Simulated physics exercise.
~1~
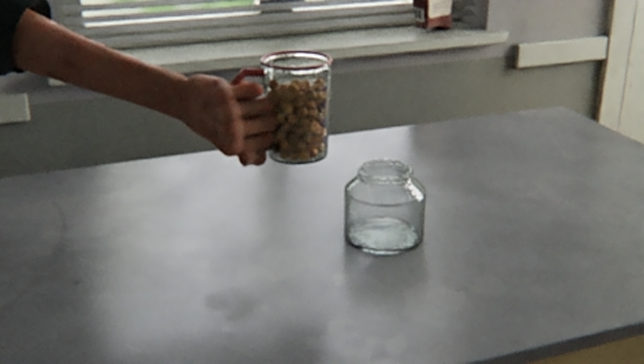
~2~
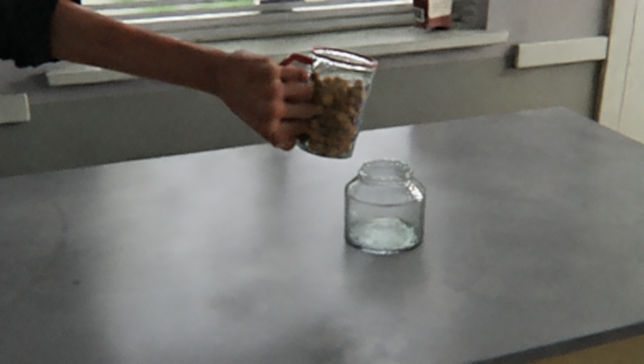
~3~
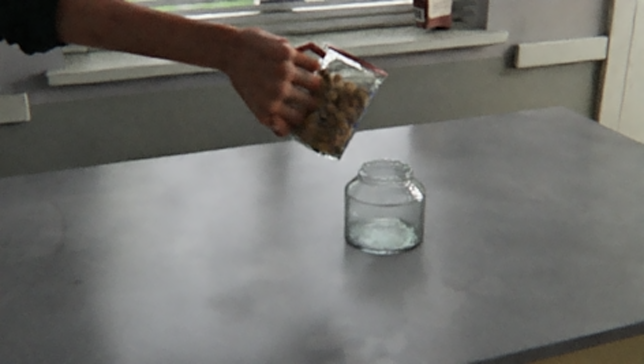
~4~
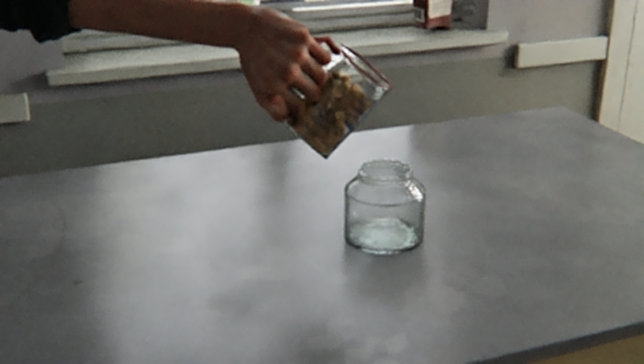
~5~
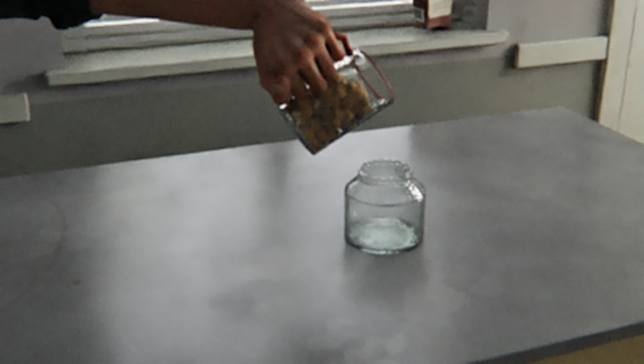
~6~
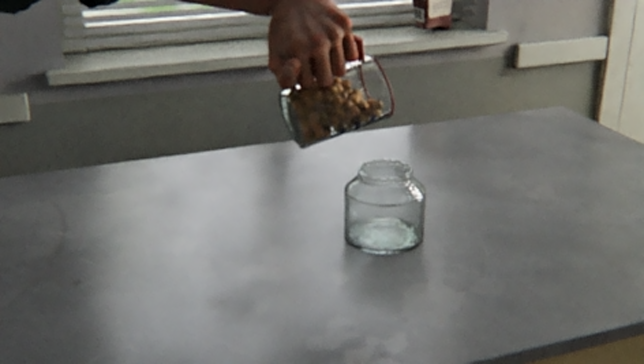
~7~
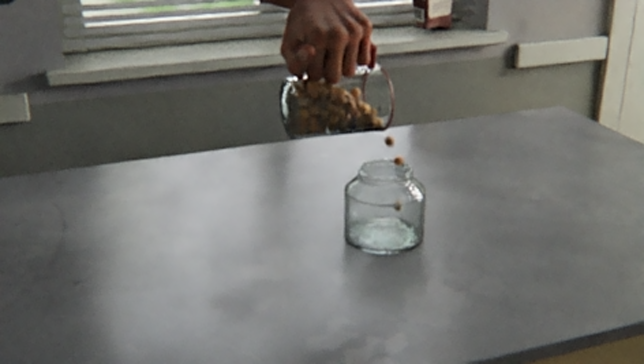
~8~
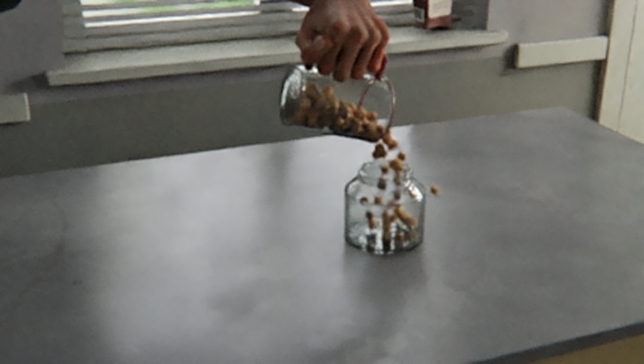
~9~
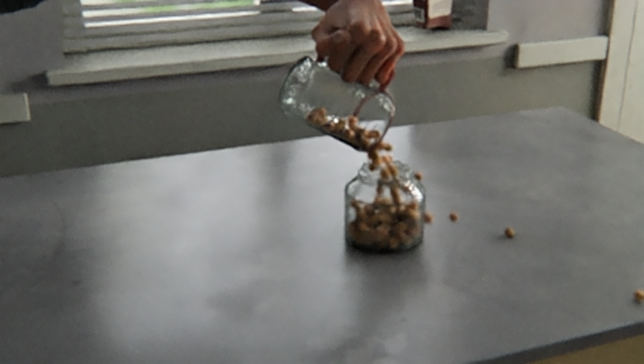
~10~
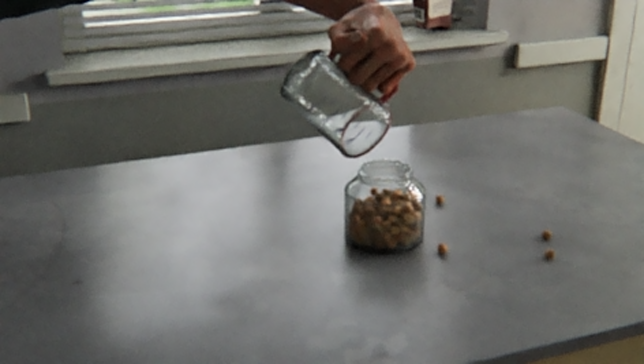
A hand tips small brown beads from a glass cup into a jar, spilling a few.
